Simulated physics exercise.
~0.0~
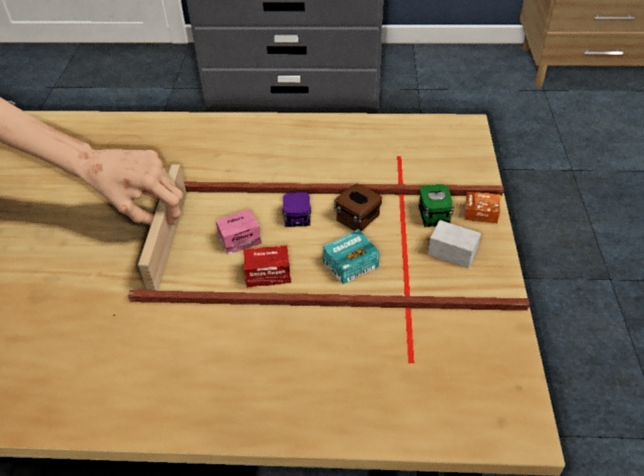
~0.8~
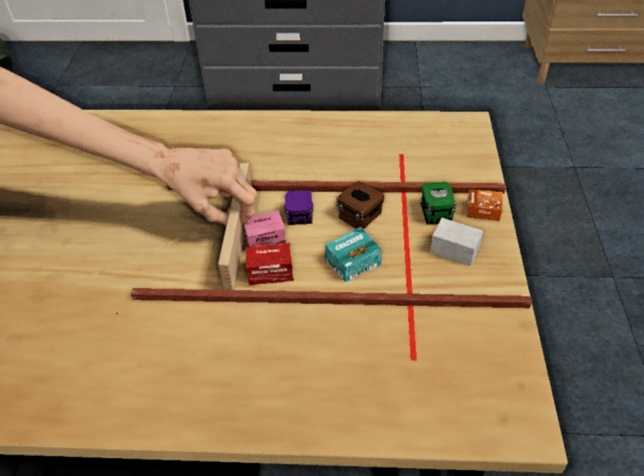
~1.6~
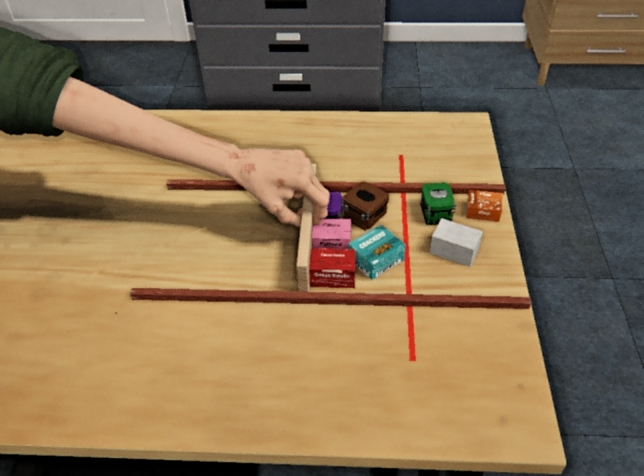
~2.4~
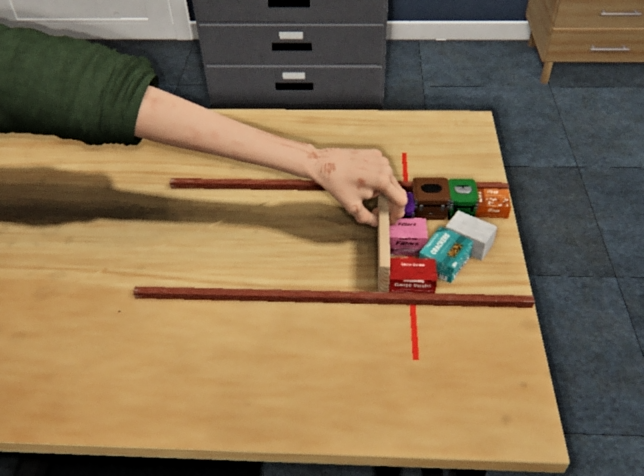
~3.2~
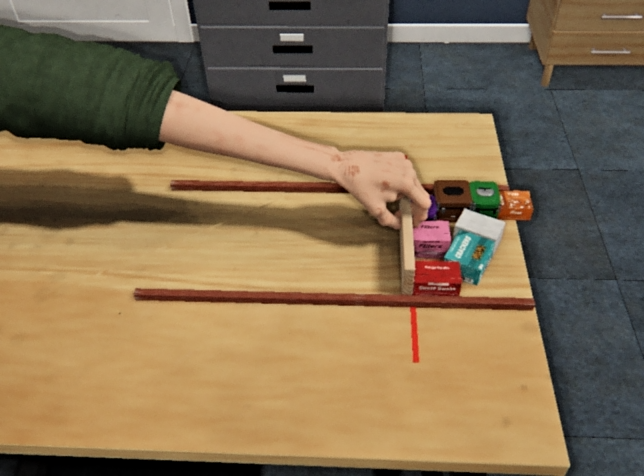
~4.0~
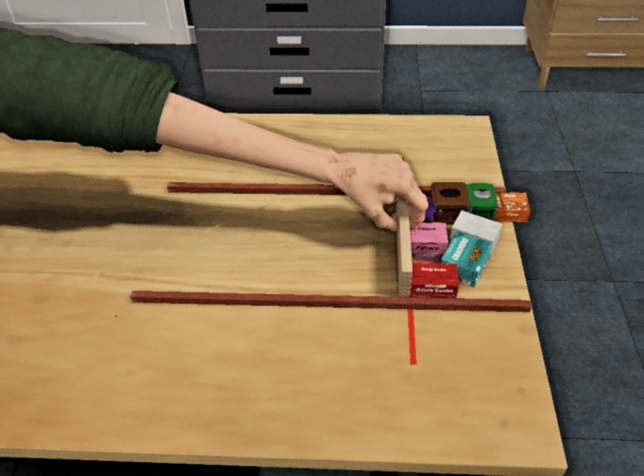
A light wooden table stands in a room with a blue-grey tiled floor and grey drawers behind, seen from above at a slight angle. Two dark red rails form a channel crossed by a red line, with pink, red, purple, brown and turquoise boxes left of it and green, orange and white ones beyond. A hand holds an upright board at the left and slides it right, gathering the pink and red boxes, then the others. The bunched boxes cross the line towards the table's edge. The board stops at the line, with the orange box at the edge and nothing fallen.
